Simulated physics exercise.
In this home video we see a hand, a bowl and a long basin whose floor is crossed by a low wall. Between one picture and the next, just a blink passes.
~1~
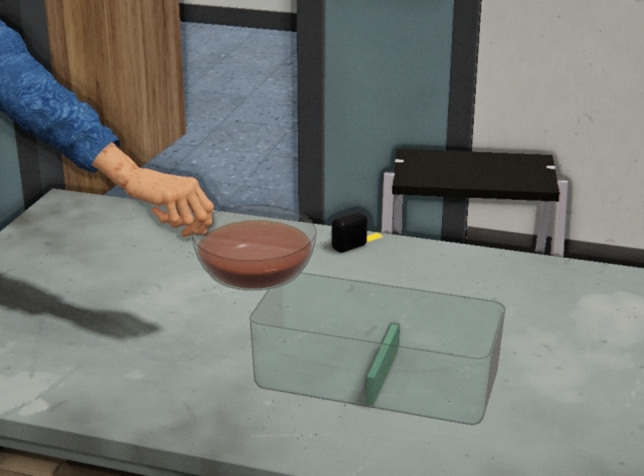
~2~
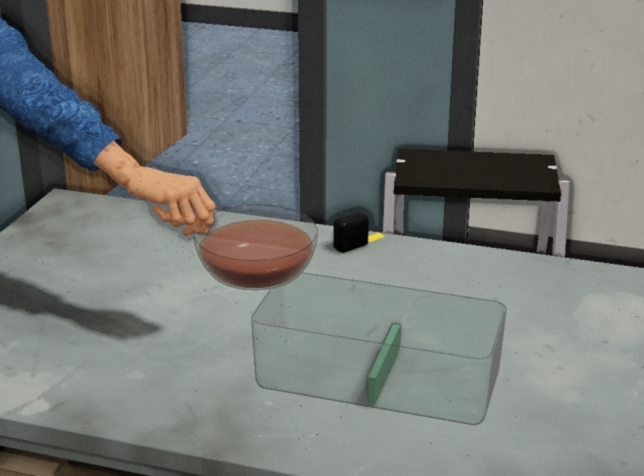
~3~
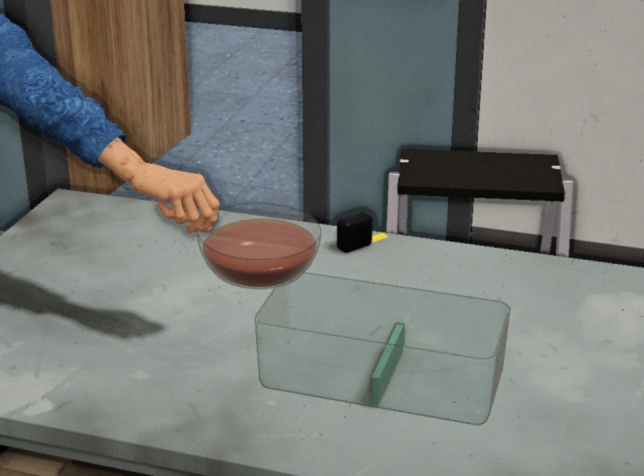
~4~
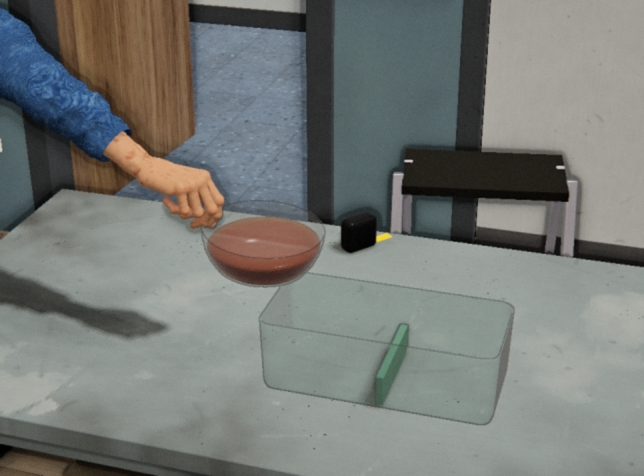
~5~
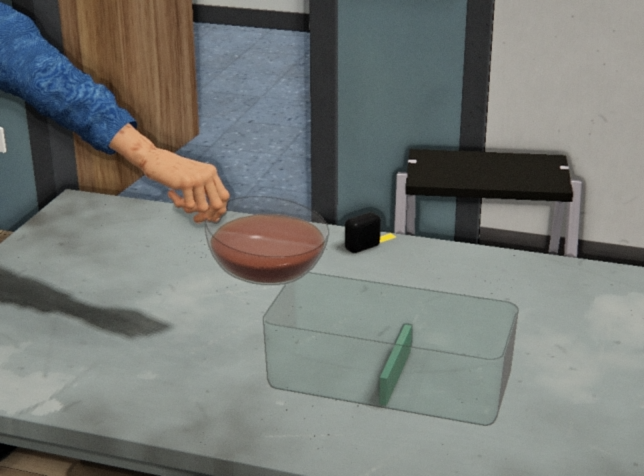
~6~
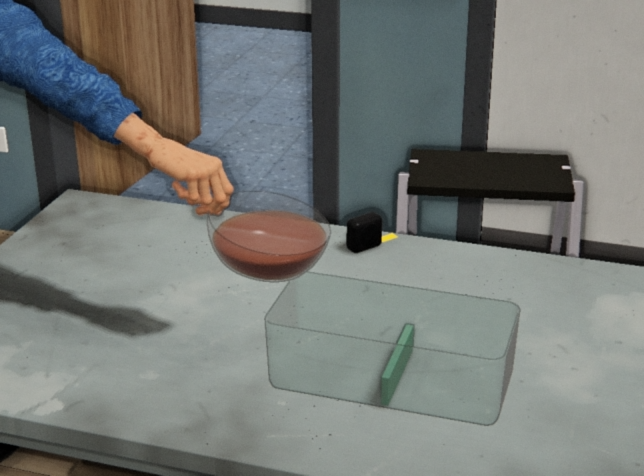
A room with a pale grey table, a wooden panel and a dark-topped stool by the wall is seen from slightly above. A hand in a blue sleeve holds a clear bowl of reddish-brown liquid at left, near a long clear basin crossed by a low green wall, with a small black object behind. The hand gradually tilts the bowl slightly rightward, while the view drifts a little left.
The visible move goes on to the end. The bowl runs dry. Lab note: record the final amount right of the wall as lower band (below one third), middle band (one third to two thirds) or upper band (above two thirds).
Recorded: Middle band.
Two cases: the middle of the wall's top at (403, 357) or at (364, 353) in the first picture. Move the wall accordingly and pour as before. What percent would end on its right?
Try one about 10 %, try two about 85 %.
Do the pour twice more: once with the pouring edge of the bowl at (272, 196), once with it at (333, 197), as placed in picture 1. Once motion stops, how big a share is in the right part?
It would come to near 5 per cent, and then near 90 per cent.
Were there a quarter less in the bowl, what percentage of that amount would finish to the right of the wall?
Near 35 in a hundred.
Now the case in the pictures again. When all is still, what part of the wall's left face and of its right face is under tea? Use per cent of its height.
About 30 left, about 40 right.
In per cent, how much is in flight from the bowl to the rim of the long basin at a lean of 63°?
Estimated: 35 per cent or thereabouts.
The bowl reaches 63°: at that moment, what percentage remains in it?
My estimate is close to 50 percent remaining.
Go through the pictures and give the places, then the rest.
In the first frame, tilt 0°; pouring edge (313, 241); surface from (203, 235) to (311, 251); the long basin's rim runs from (265, 296) to (498, 332); the wall's top is at (383, 351).
In the second frame, tilt 0°; pouring edge (314, 241); surface from (204, 235) to (312, 251).
In the third frame, tilt 2°; pouring edge (318, 241); surface from (208, 234) to (316, 250).
In the fourth frame, tilt 4°; pouring edge (322, 241); surface from (212, 232) to (320, 248).
In the fifth frame, tilt 7°; pouring edge (325, 242); surface from (216, 229) to (324, 245).
In the sixth frame, tilt 11°; pouring edge (327, 242); surface from (217, 225) to (325, 242).
A moment on, the bowl is tipped part way and 51 per cent is still to pour, 12 is left of the wall and 0 right of it.
Next, the bowl is tipped on its side and 2 per cent is still to pour, 37 is left of the wall and 49 right of it.
Then the bowl is tipped right over and 0 per cent is still to pour, 48 is left of the wall and 51 right of it.
Later the bowl is tipped right over and 0 per cent is still to pour, 48 is left of the wall and 51 right of it.
At rest 48 per cent lies left of the wall, 51 right of it and 1 outside.
